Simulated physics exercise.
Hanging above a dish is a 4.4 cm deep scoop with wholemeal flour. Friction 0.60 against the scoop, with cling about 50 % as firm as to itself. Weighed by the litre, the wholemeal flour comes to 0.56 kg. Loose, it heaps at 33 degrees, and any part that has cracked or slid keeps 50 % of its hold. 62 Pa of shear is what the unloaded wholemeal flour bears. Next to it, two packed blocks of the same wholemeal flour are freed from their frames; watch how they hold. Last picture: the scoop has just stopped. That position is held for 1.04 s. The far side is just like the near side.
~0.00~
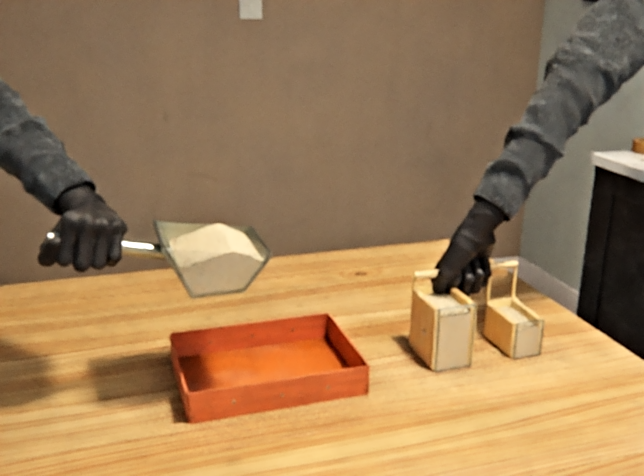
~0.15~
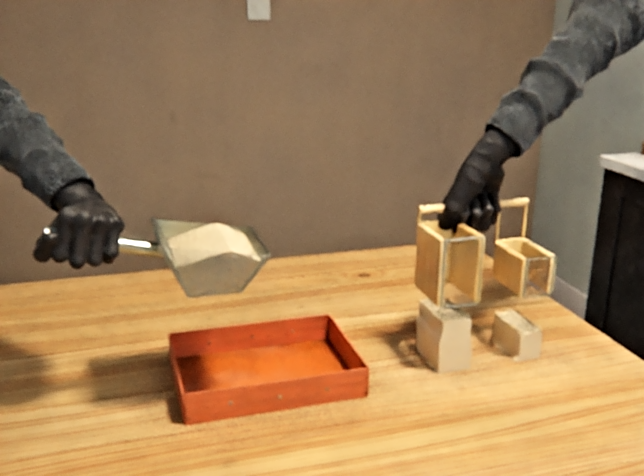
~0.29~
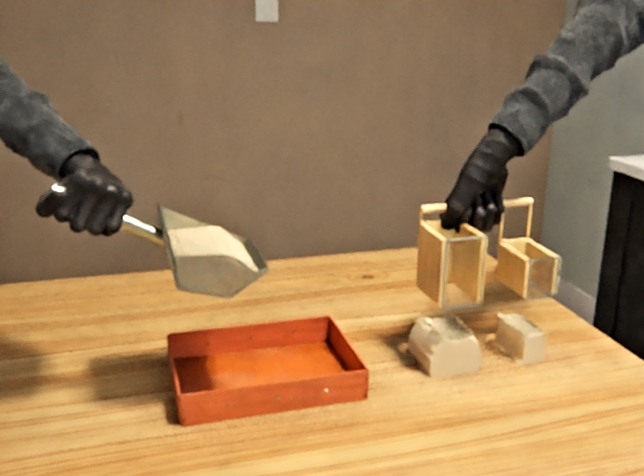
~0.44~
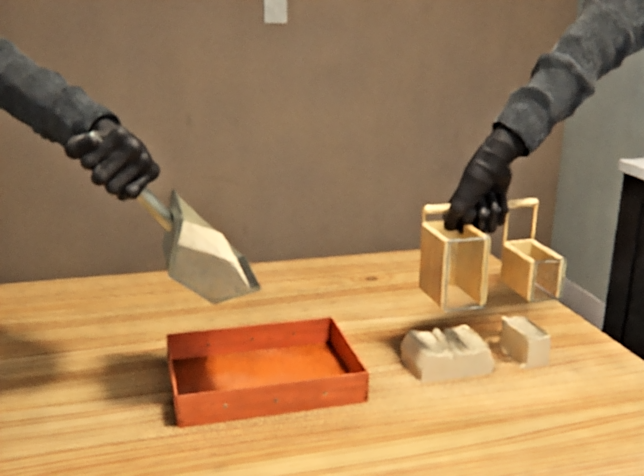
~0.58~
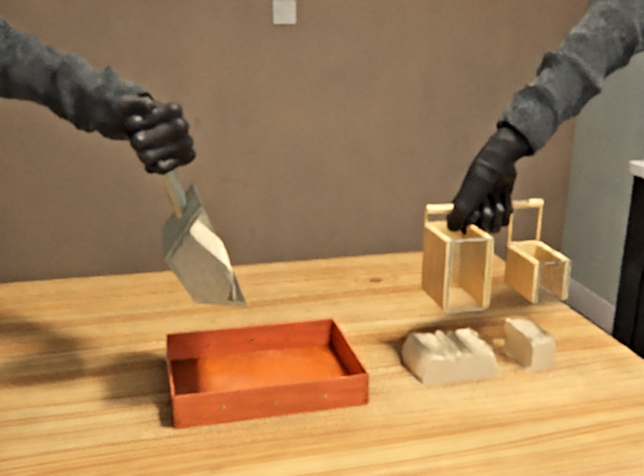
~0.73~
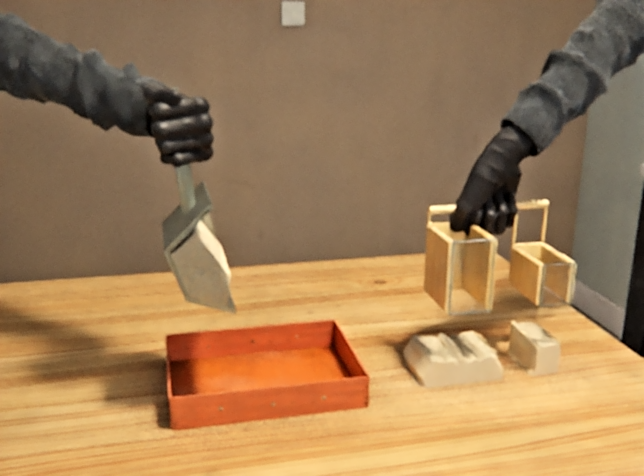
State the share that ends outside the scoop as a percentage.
50 %.
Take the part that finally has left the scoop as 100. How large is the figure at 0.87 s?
Around 0 per cent.
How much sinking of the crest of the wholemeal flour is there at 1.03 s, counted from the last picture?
The difference comes to roughly 2.0 cm.
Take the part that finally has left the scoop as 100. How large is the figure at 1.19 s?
The figure comes out at some 100 percent.
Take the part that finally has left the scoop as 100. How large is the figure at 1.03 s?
I'd put it at around 60 %.
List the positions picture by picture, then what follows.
Lip at (269, 254), tilt 0 degrees; crest of the wholemeal flour at (235, 251); block heights 9.1 cm, 4.9 cm (left to right), in the first frame.
Lip at (267, 254), tilt 1 degrees; crest of the wholemeal flour at (228, 251); block heights 8.4 cm, 4.9 cm (left to right), in the second frame.
Lip at (266, 268), tilt 17 degrees; crest of the wholemeal flour at (189, 257); block heights 6.2 cm, 4.9 cm (left to right), in the third frame.
Lip at (258, 287), tilt 39 degrees; crest of the wholemeal flour at (180, 246); block heights 4.4 cm, 4.9 cm (left to right), in the fourth frame.
Lip at (244, 302), tilt 60 degrees; crest of the wholemeal flour at (191, 236); block heights 4.2 cm, 4.9 cm (left to right), in the fifth frame.
Lip at (235, 309), tilt 71 degrees; crest of the wholemeal flour at (194, 234); block heights 4.2 cm, 4.9 cm (left to right), in the sixth frame.
After 0.87 s, the scoop is at 71 degrees and 0 % has left it.
After 1.03 s, the scoop is at 71 degrees and 28 % has left it.
After 1.19 s, the scoop is at 71 degrees and 49 % has left it.
After 1.35 s, the scoop is at 71 degrees and 50 % has left it.
After 1.56 s, the scoop is at 71 degrees and 50 % has left it.
